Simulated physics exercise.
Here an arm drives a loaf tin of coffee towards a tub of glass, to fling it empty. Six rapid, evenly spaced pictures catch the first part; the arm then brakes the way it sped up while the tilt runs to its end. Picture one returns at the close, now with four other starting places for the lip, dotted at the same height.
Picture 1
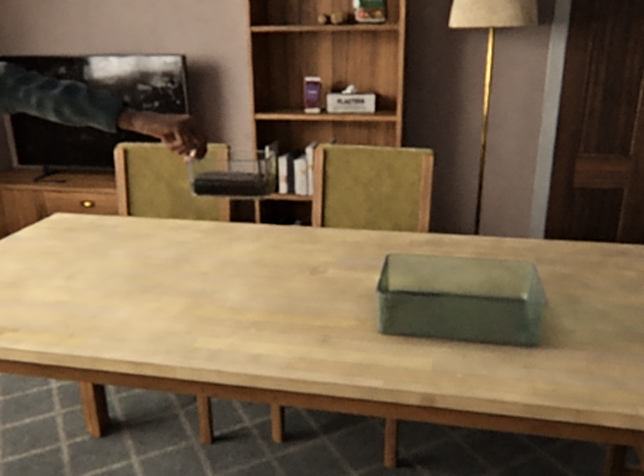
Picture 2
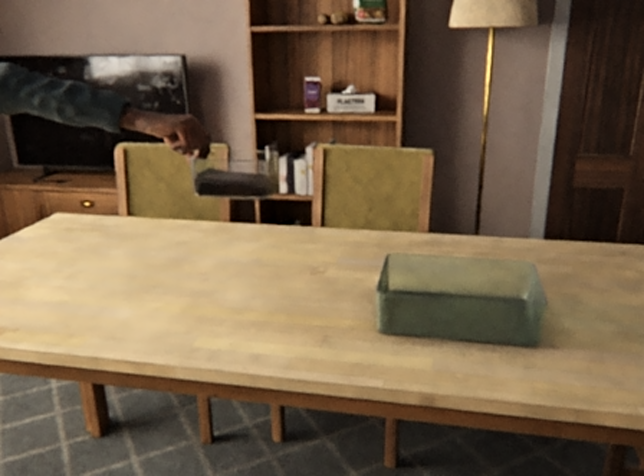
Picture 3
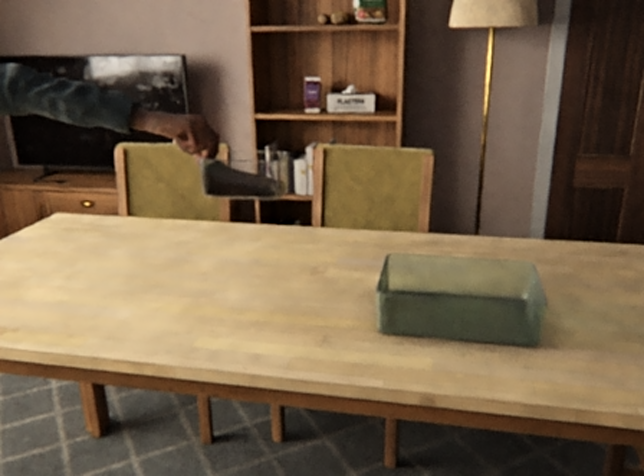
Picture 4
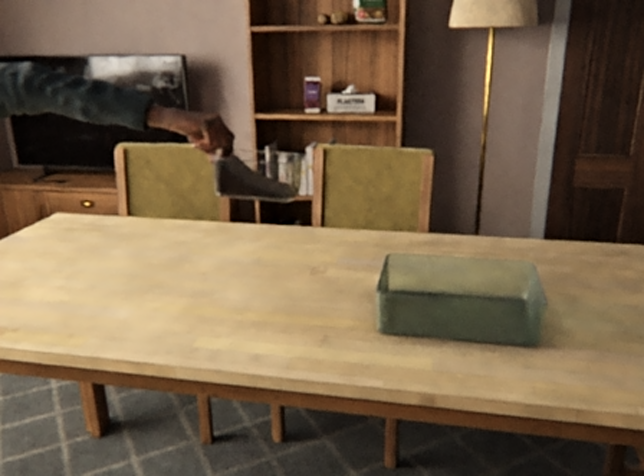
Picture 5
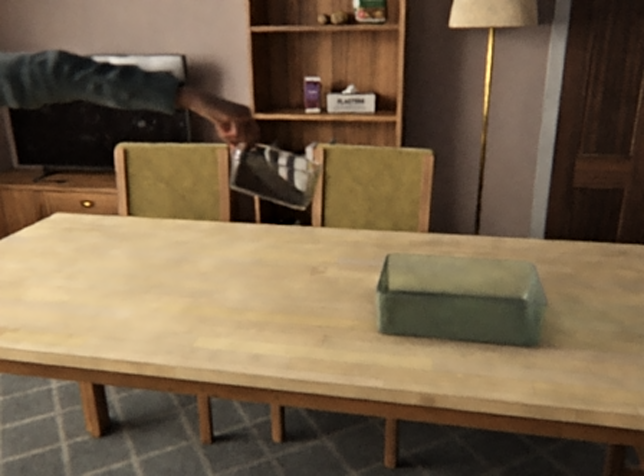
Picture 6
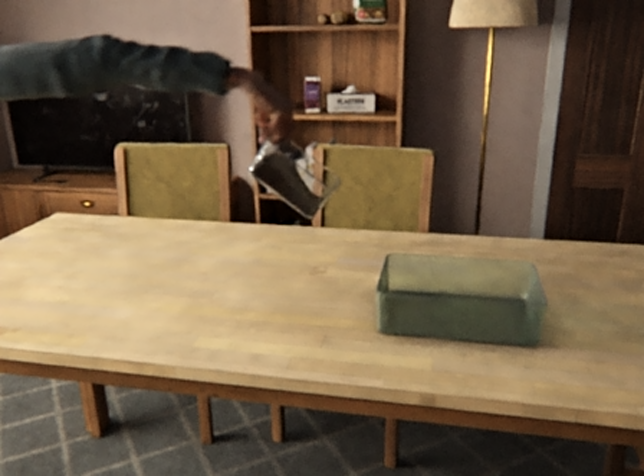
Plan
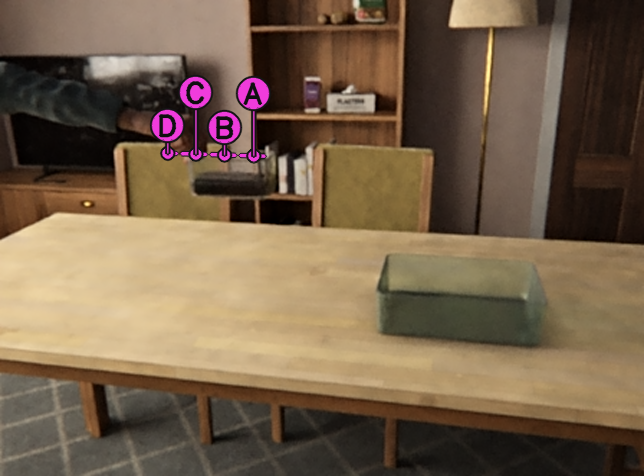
In the video, an arm in a dark sleeve holds a small clear container of dark contents above a wooden table, moves it rightward, and tilts it increasingly, while a greenish glass tub sits still on the right.
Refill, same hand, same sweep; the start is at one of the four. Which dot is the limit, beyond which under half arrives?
B is the one.
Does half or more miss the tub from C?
Yes, that goes wrong.
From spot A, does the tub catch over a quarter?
Yes, clearly.
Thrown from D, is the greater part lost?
Yes.
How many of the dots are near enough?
Two.
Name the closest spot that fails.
C.
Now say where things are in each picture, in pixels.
In the first frame, upright, lip at (269, 156); tub from (377, 331) to (540, 345); nothing has left yet.
In the second frame, upright, lip at (273, 156); nothing has left yet.
In the third frame, upright, lip at (282, 156); nothing has left yet.
In the fourth frame, tipped about 2°, lip at (297, 159); nothing has left yet.
In the fifth frame, tipped about 16°, lip at (318, 169); nothing has left yet.
In the sixth frame, tipped about 36°, lip at (337, 185); nothing has left yet.
On the marked copy, A at (253, 155); B at (224, 155); C at (195, 154); D at (167, 153).
If A is chosen, about 74 % lands in the tub, 11 % falls short and 14 % goes beside or beyond.
If B is chosen, about 65 % lands in the tub, 26 % falls short and 9 % goes beside or beyond.
If C is chosen, about 24 % lands in the tub, 68 % falls short and 8 % goes beside or beyond.
If D is chosen, about 6 % lands in the tub, 91 % falls short and 3 % goes beside or beyond.
